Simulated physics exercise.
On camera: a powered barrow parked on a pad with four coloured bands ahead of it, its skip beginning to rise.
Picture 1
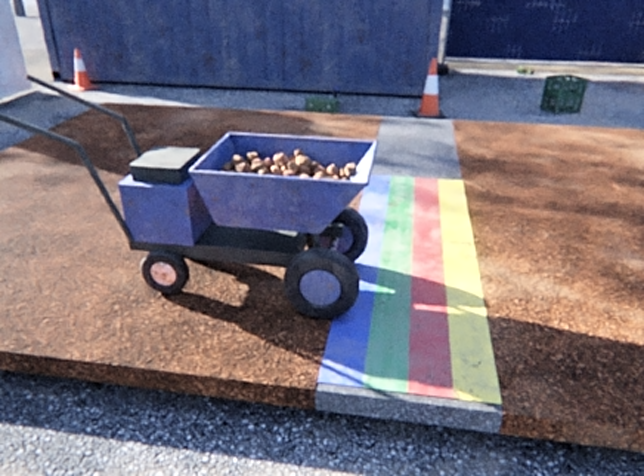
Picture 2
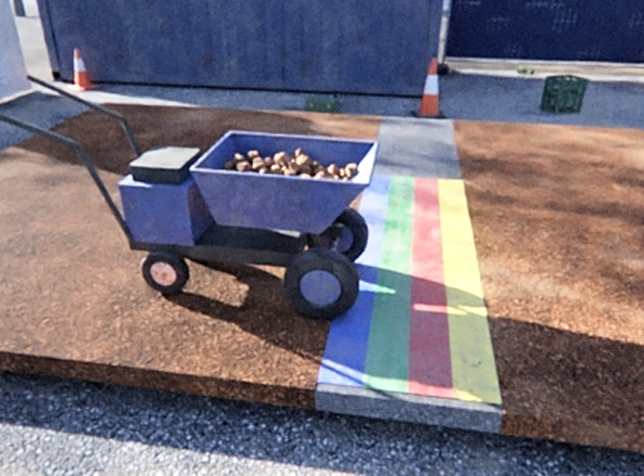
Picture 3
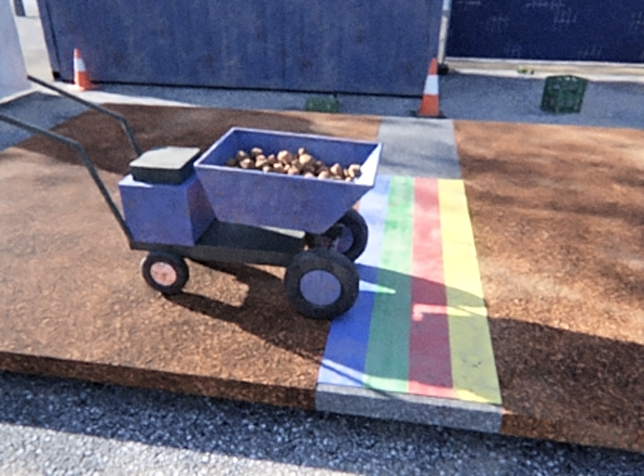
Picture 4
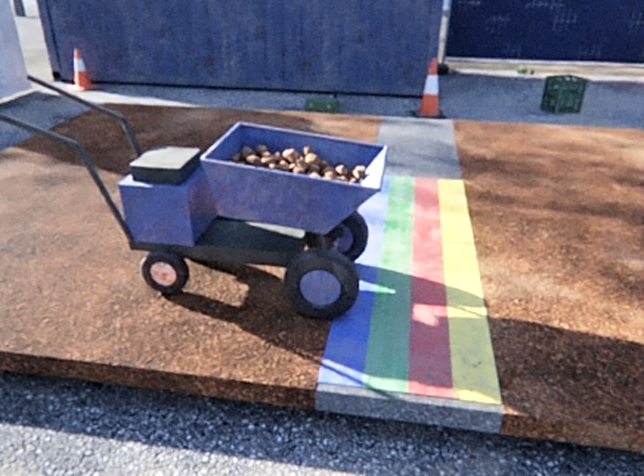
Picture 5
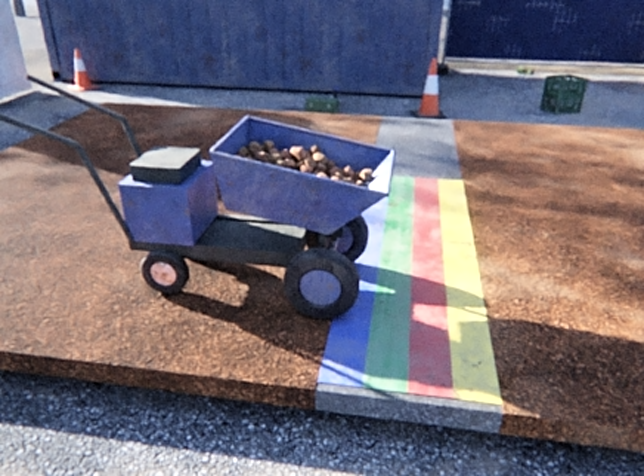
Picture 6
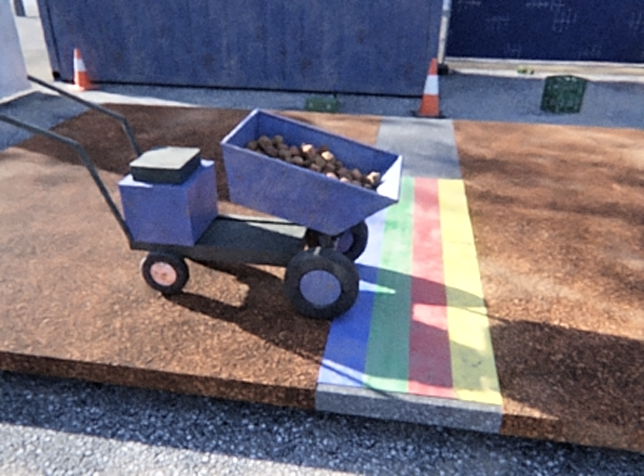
On a brown outdoor pad beside blue, green, red and yellow bands, a parked barrow holds a blue skip loaded with brown clods; the skip gradually tilts forward to the right, its rear rising while the wheels stay still.
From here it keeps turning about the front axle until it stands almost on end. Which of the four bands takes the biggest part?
Most covered: The yellow band.
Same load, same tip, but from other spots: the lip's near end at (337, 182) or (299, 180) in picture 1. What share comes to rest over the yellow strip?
About 30 and 20 per cent.
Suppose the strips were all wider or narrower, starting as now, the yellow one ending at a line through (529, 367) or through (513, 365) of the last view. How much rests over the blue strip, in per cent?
Near 0 % and 0 %.
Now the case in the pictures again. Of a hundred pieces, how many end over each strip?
Blue strip near 0; green strip near 0; red strip near 5; yellow strip near 30.
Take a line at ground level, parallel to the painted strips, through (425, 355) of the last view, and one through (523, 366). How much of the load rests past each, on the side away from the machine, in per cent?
First some 70, then 20 per cent.
Soon after the last picture, skip tipped steeply; all in the skip.
A little later, skip tipped right over; most in the skip; a stray few over the red strip; a small part over the yellow strip; a stray few falling.
Later still, skip tipped right over; about a third in the skip; a small part over the red strip; about a quarter over the yellow strip; about a third off the paint.
At rest, skip tipped right over; about a third in the skip; none over the blue strip; none over the green strip; a small part over the red strip; about a quarter over the yellow strip; about a third off the paint.
